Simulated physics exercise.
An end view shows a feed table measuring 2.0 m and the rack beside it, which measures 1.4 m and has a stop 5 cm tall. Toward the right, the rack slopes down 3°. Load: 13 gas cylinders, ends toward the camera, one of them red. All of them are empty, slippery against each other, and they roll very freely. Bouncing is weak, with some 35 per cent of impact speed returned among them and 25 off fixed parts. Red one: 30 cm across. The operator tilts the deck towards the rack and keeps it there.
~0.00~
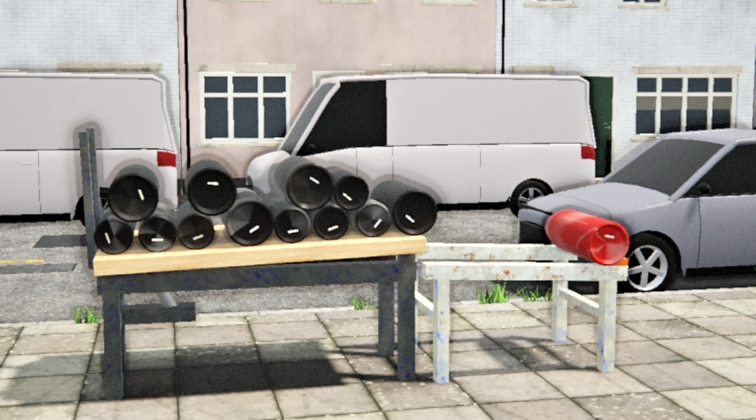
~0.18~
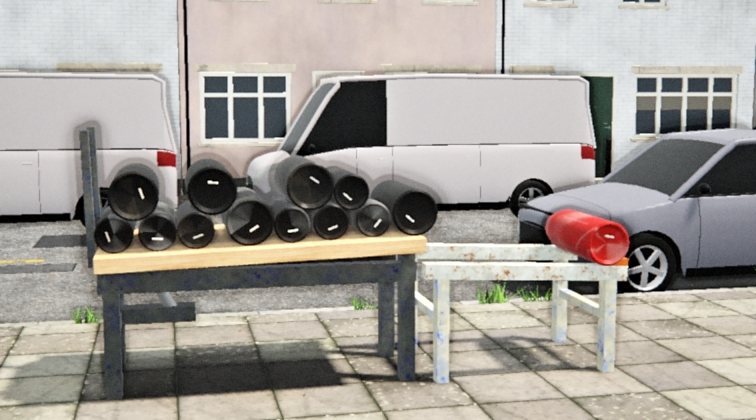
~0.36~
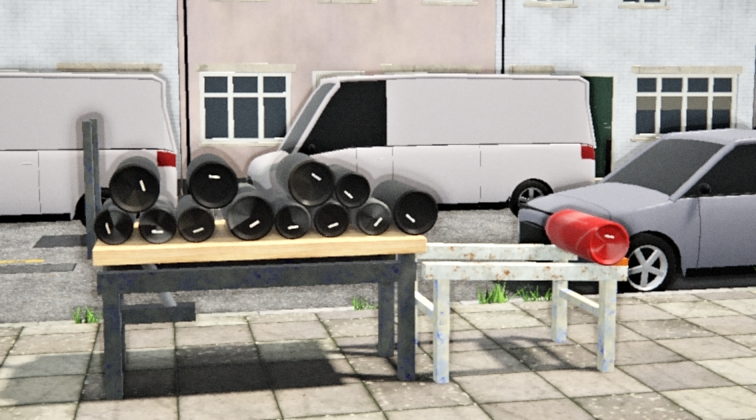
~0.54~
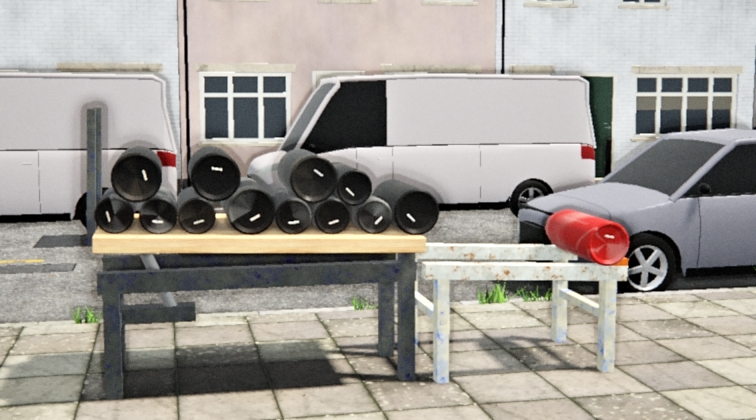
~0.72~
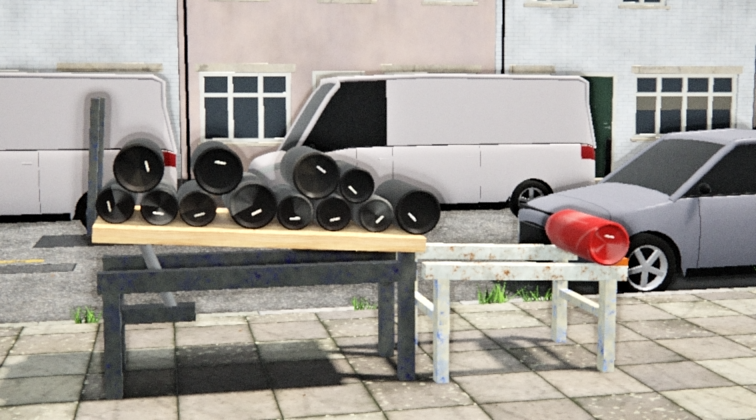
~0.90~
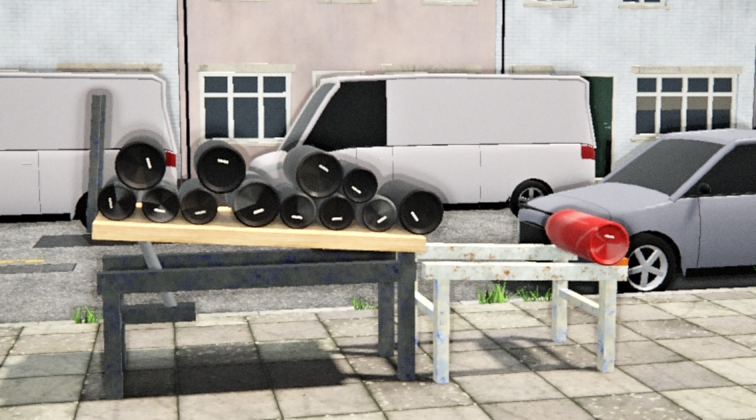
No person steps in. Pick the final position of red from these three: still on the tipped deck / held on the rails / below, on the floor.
Final position: Held on the rails.
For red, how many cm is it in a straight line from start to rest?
For red, around 10.
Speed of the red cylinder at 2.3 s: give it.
The speed is close to 0.0 m/s.
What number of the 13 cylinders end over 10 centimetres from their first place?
Counted: 12.
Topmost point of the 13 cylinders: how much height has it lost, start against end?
Some 0 cm lower.
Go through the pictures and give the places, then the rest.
In the first frame, red at (608, 244); deck tilted 2° back; stop top at (626, 260).
In the second frame, red at (608, 244); deck tilted 2° back.
In the third frame, red at (608, 244); deck level.
In the fourth frame, red at (608, 244); deck tilted 2° to the rack.
In the fifth frame, red at (608, 244); deck tilted 4° to the rack.
In the sixth frame, red at (608, 244); deck tilted 4° to the rack.
After 2.3 s, red is on the rack, 15 cm from the rack's far end; 0 of 13 over the stop.
At rest (4.3 s), red is on the rack, 10 cm from the rack's far end; 0 of 13 over the stop.
